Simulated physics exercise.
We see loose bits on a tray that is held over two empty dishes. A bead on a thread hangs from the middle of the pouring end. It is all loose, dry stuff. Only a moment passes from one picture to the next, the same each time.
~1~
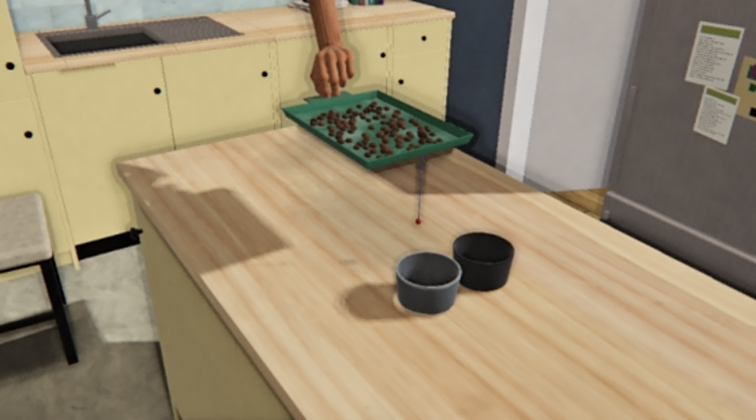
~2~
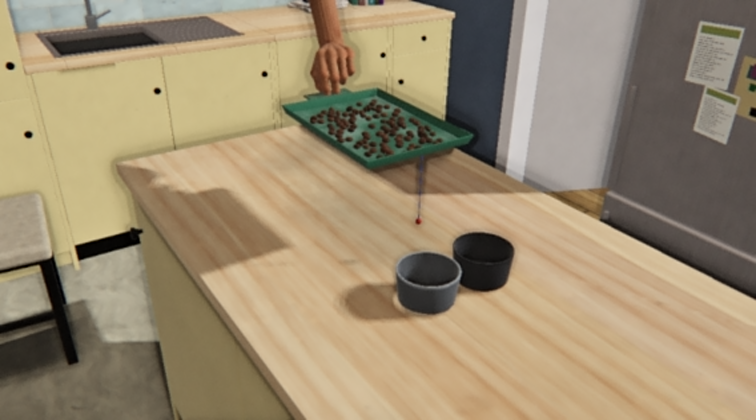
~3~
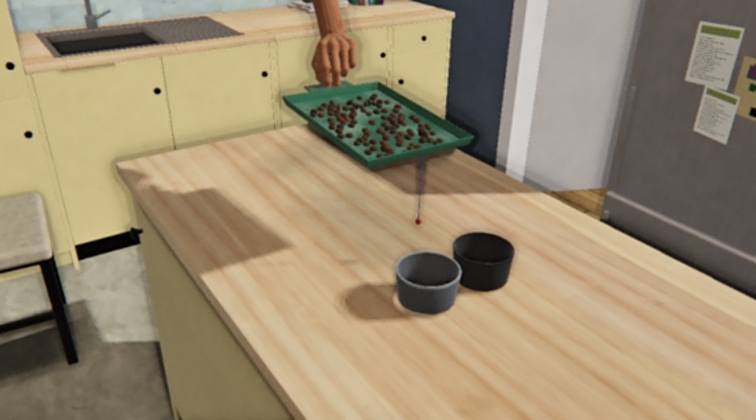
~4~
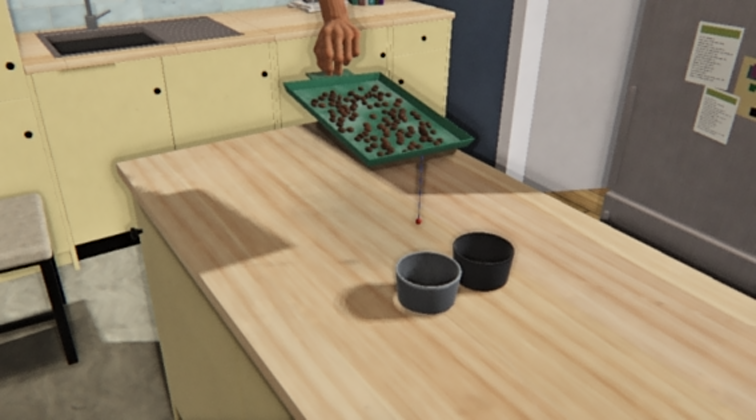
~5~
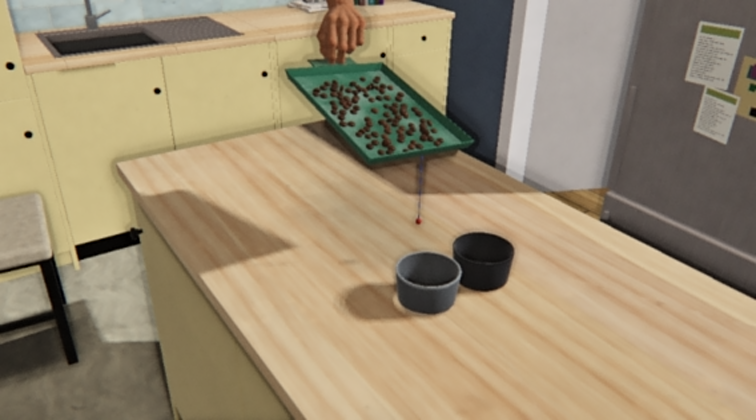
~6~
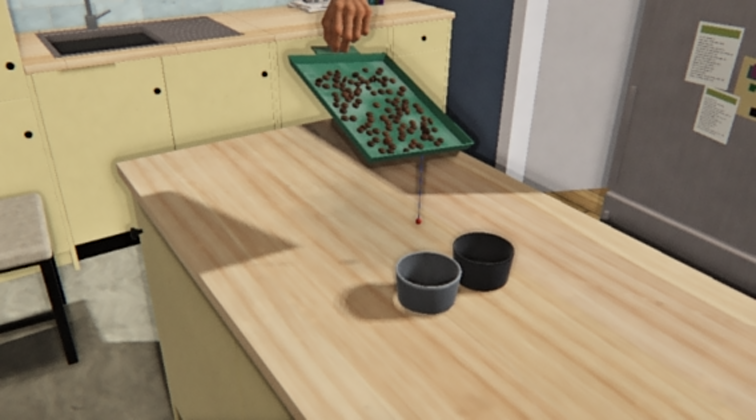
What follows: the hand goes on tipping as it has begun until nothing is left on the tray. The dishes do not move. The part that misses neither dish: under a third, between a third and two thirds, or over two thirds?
The two hold under a third of the load.
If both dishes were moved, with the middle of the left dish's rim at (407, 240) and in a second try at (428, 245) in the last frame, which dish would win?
One: The right dish. Two: The right-hand dish.
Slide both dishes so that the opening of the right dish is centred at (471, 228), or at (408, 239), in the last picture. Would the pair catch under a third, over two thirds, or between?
First over two thirds, then below one third.
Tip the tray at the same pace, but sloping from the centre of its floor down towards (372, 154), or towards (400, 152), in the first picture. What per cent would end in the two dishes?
In turn 0 and 20 in a hundred.
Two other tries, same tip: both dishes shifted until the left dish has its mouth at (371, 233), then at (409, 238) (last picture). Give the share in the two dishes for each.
In turn 0 and 70 in a hundred.
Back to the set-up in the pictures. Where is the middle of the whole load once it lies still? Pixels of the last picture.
Roughly at (470, 252).
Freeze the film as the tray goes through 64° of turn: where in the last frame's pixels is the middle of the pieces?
Close to (444, 142).
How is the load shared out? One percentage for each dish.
The left dish has 0 per cent, the right dish has 0.
Shortly afterwards, tray tipped steeply; all but a few on the tray; a little in the air.
Next, tray tipped past a quarter turn; only a few on the tray; only a few in the left dish; only a few in the right dish; the bulk outside both; a little in the air.
Some moments later, tray tipped past a quarter turn; only a few in the left dish; only a few in the right dish; all but a few outside both.
In the end, tray tipped past a quarter turn; only a few in the left dish; only a few in the right dish; all but a few outside both.
